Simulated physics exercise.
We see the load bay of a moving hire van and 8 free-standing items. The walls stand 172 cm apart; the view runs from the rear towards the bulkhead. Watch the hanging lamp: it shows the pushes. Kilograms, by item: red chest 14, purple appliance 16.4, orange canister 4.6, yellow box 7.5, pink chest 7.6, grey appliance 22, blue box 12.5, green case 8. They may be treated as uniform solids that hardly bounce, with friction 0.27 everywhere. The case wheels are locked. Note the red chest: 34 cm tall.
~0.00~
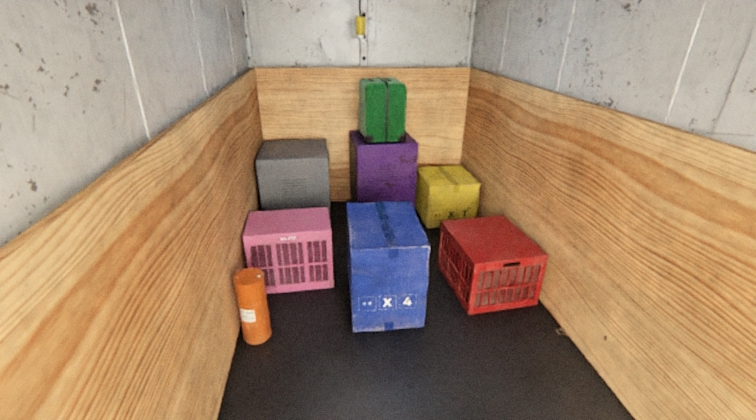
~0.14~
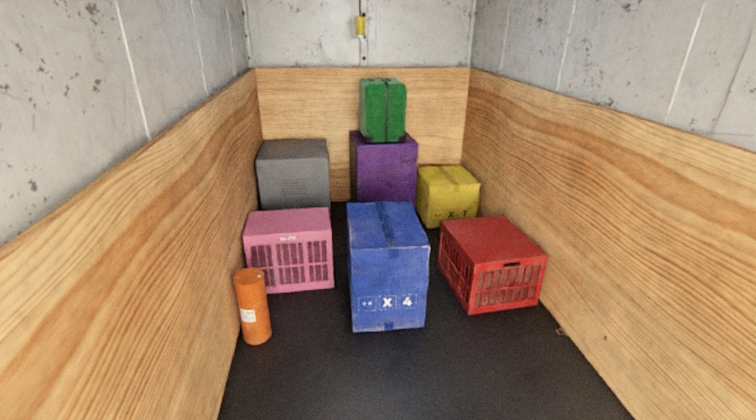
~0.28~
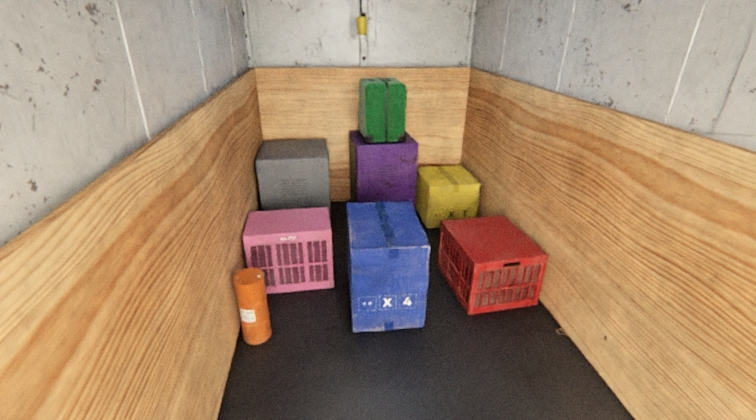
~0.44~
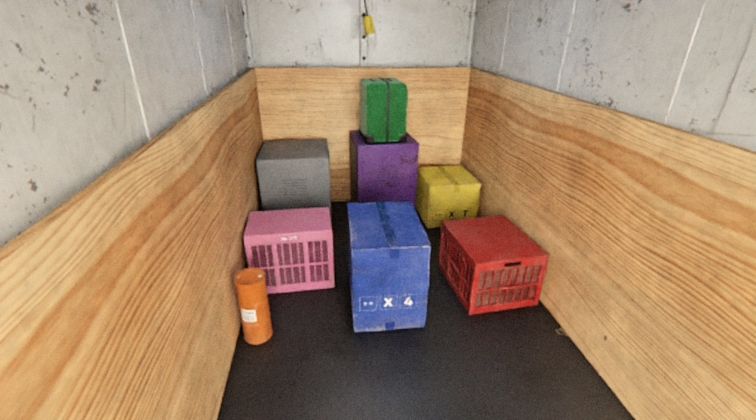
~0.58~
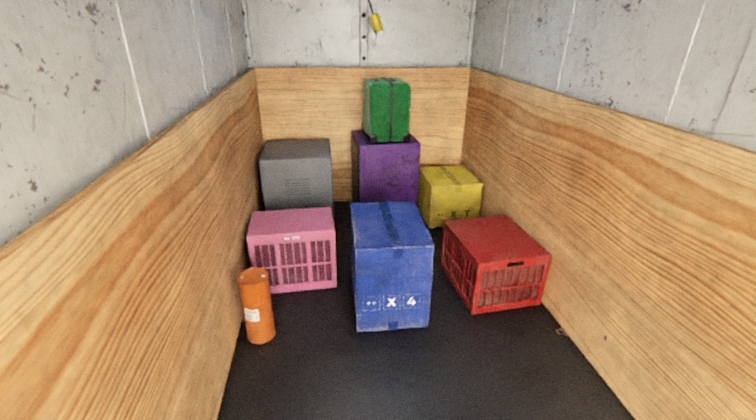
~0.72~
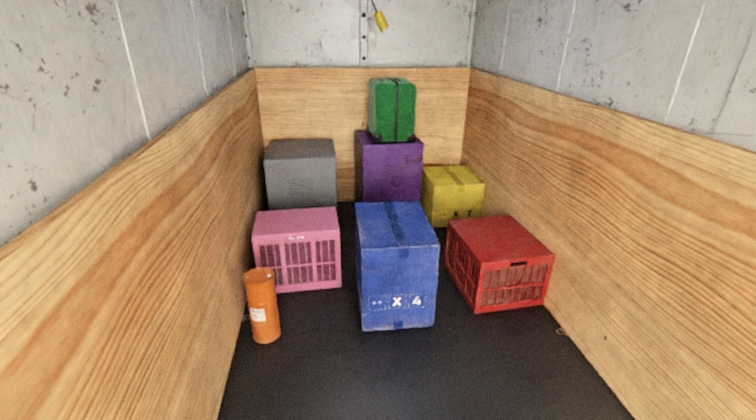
A yellow hanging lamp swings right, then the coloured boxes and orange canister slide slightly right.
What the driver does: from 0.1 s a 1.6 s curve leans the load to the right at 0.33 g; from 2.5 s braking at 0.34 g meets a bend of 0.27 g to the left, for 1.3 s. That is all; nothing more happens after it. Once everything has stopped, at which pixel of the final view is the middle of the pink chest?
About (293, 216).
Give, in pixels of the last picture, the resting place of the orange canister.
You'll see it about at (266, 235) in the last picture.
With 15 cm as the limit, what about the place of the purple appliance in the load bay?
In the end the purple appliance remains stationary.
Around 1.52 s, push 0.24 g right; pink chest shifted 39 cm near (355, 245); green case at 29° to upright; orange canister shifted 42 cm.
Around 3.32 s, push 0.34 g forwards, 0.27 g left; green case now down from where it sat; pink chest shifted 33 cm near (322, 227); orange canister shifted 44 cm.
Finally (4.4 s), down from where it sat, green case; not toppled but over 15 cm from the start, red chest, orange canister, yellow box, pink chest, grey appliance and blue box; the last one still in place (within 15 cm). In the last view, pink chest near (293, 216).
